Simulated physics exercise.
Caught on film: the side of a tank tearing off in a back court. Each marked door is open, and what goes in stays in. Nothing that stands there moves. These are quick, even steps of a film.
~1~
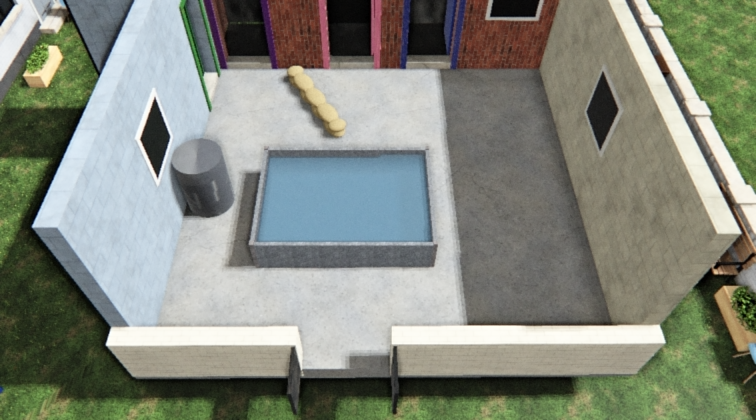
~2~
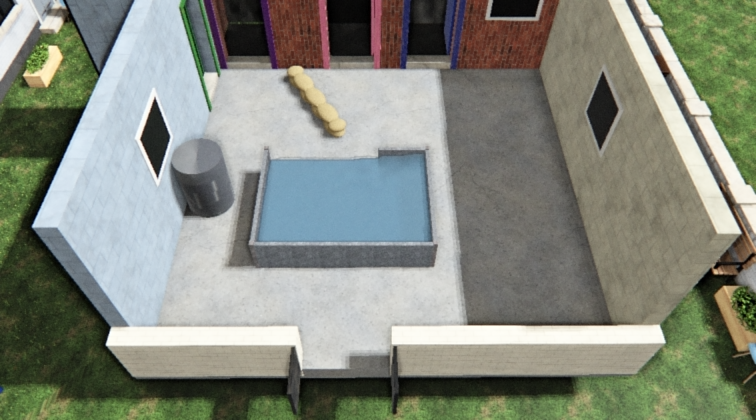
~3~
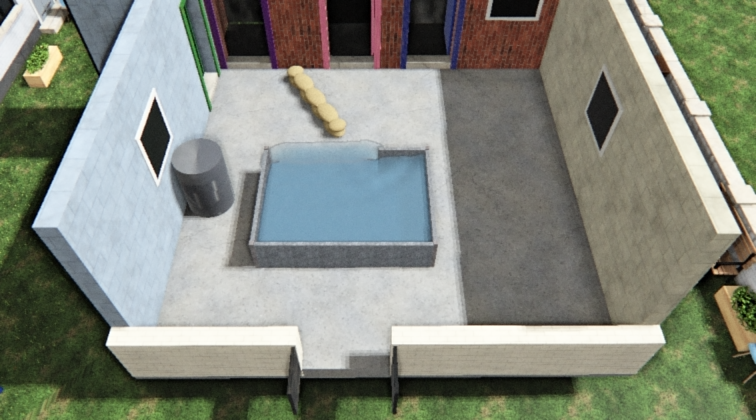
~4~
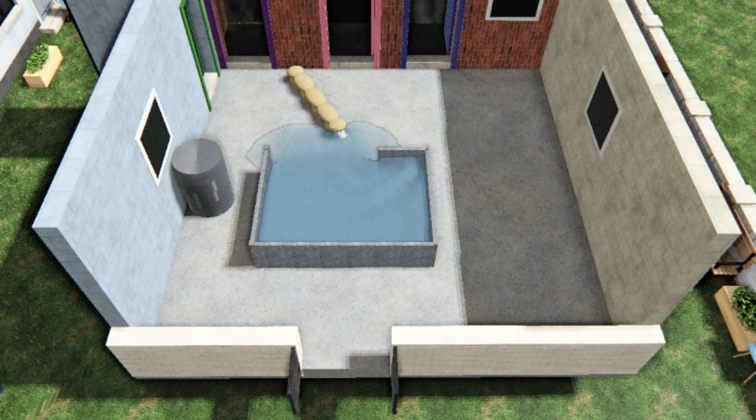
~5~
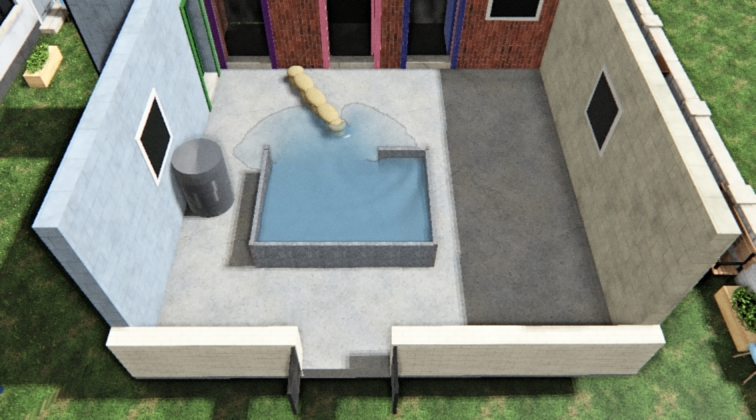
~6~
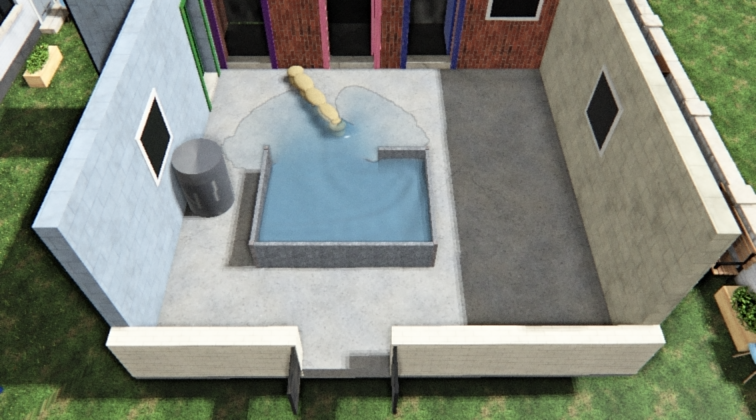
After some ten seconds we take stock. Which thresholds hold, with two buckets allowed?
The purple door takes more than that; the green door takes more than that; the pink door stays under that; the blue door stays under that.
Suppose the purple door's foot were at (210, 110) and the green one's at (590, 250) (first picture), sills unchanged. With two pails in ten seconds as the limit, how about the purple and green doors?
In short: Purple floods, green is under.
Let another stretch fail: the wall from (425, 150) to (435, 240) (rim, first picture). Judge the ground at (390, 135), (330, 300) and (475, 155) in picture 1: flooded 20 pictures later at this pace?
One after the other: No water, free of water, under water.
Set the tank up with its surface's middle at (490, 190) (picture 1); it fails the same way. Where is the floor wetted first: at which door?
First comes the blue one.
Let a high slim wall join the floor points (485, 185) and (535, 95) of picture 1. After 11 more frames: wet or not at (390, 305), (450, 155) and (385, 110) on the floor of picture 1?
In that order: Dry, not flooded, awash.
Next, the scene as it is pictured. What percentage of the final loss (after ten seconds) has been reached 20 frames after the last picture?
About 70 per cent.
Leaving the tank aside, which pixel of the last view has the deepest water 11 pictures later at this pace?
Roughly at (217, 85).
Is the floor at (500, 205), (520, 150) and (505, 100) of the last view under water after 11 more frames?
In that order: Not flooded, free of water, not flooded.
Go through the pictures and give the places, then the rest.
The tank at (346, 196) is whole and still, in the first frame.
Water pours out on the tank's far side and has run to a hidden place, in the second frame.
Water pours out on the tank's far side and has run to a hidden place, in the third frame.
Water pours out on the tank's far side and has run to (382, 132), in the fourth frame.
Water pours out on the tank's far side and has run to (363, 108), in the fifth frame.
The front is at (357, 89), out from the gap on the tank's far side, in the sixth frame.
A moment on, water covers 25 % of the floor; the purple door wet at the sill, nothing in, the green door not reached, the pink door wet at the sill, nothing in, the blue door not reached.
Next, water covers 35 % of the floor; the purple door over two buckets in, the green door over two buckets in, the pink door wet at the sill, nothing in, the blue door wet at the sill, nothing in.
Then, water covers 45 % of the floor; the purple door far over two buckets in, the green door far over two buckets in, the pink door under two buckets in, the blue door wet at the sill, nothing in.
Later, water covers 60 % of the floor; the purple door far over two buckets in, the green door far over two buckets in, the pink door under two buckets in, the blue door wet at the sill, nothing in.
In the end, water covers 90 % of the floor; the purple door far over two buckets in, the green door far over two buckets in, the pink door under two buckets in, the blue door wet at the sill, nothing in.
